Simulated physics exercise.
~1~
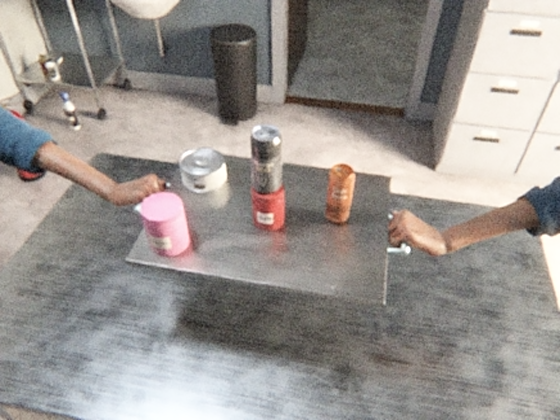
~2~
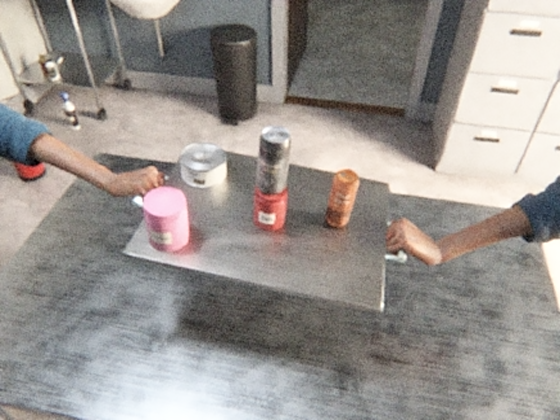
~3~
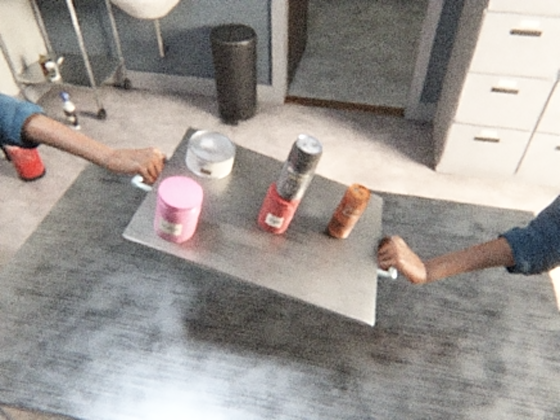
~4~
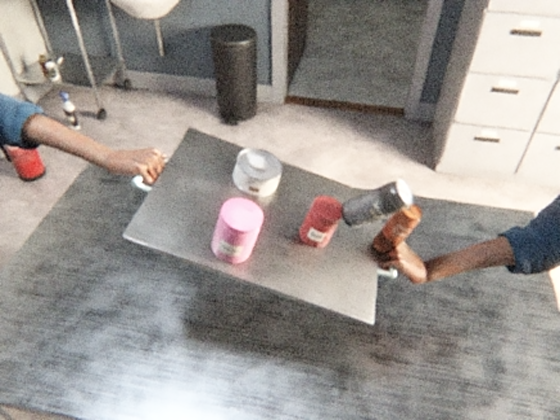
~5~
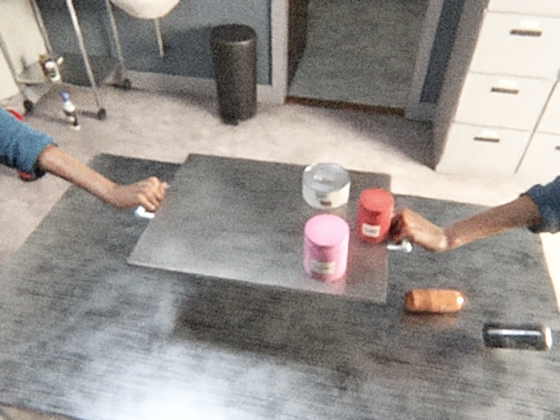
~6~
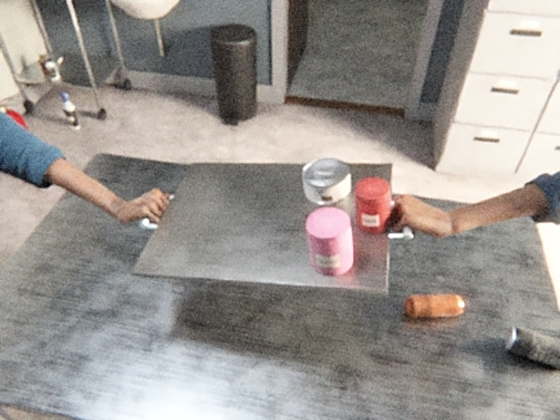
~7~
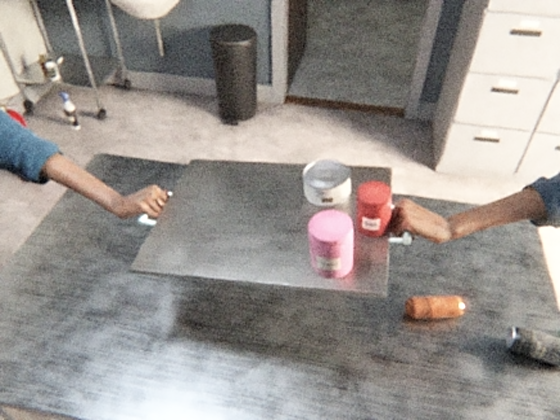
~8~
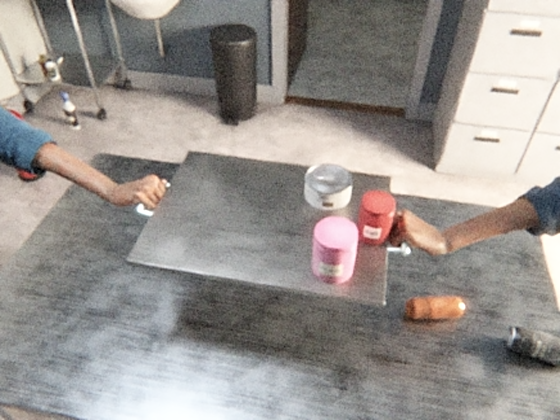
Two hands tilting a tray right, grey and orange cans toppling onto the table, three containers sliding but staying upright aboard.
